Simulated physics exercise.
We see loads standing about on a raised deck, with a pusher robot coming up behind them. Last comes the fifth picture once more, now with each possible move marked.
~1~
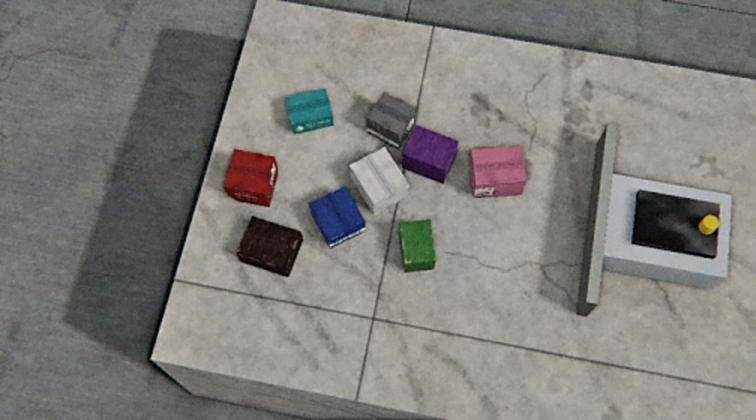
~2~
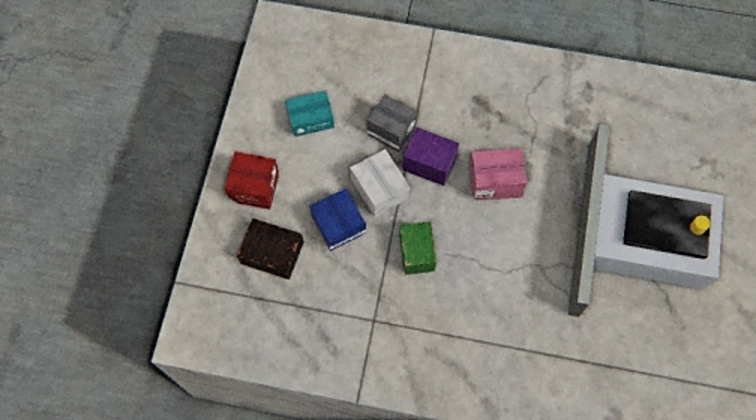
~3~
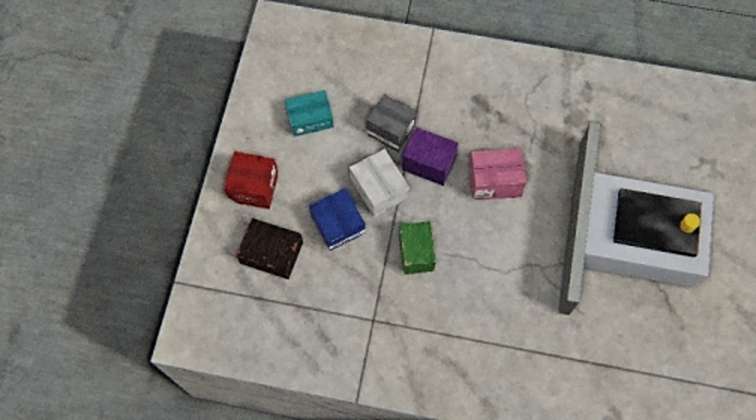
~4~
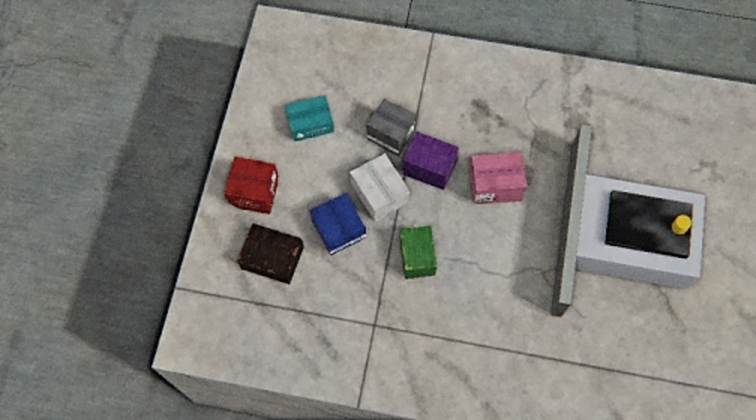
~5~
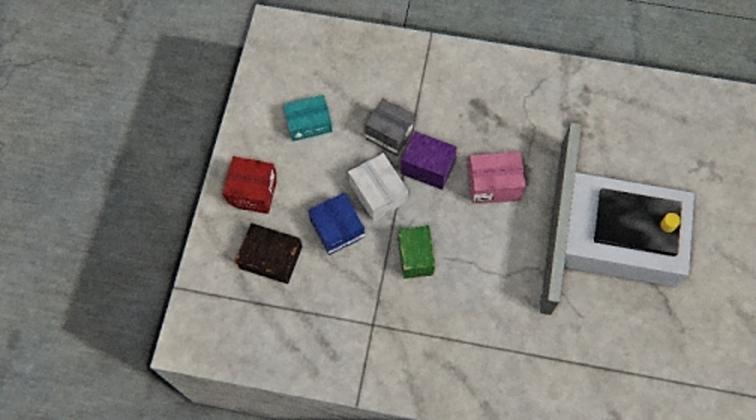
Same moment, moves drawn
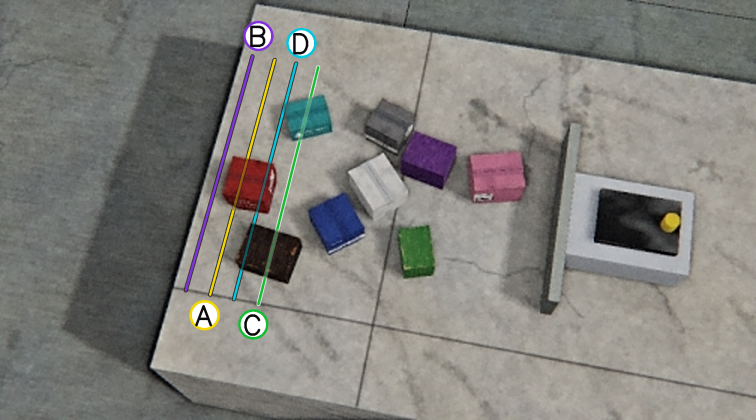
A pusher robot with a wide upright plate edges slowly left across a pale raised deck, toward a loose cluster of small coloured boxes. By the end it has narrowed the gap to the pink box nearest it without touching it, while all the boxes stay in place.
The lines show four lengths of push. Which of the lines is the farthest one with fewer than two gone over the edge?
C.
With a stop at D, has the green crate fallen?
No.
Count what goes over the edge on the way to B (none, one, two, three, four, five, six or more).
In all, six or more.
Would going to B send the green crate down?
Yes.
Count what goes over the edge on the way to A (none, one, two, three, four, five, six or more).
Four.
On the marked copy, A at (244, 171); B at (221, 167); C at (290, 179); D at (267, 175).
With C. Early on, robot (530, 202); grey parcel (378, 117); purple crate (390, 155).
Further on, robot (430, 185); turquoise parcel (267, 102); black crate (253, 258).
At the end, robot (354, 172); red parcel (214, 163); purple crate (228, 122); none fallen.
As for the rest, A drops four; B drops eight; D drops two.
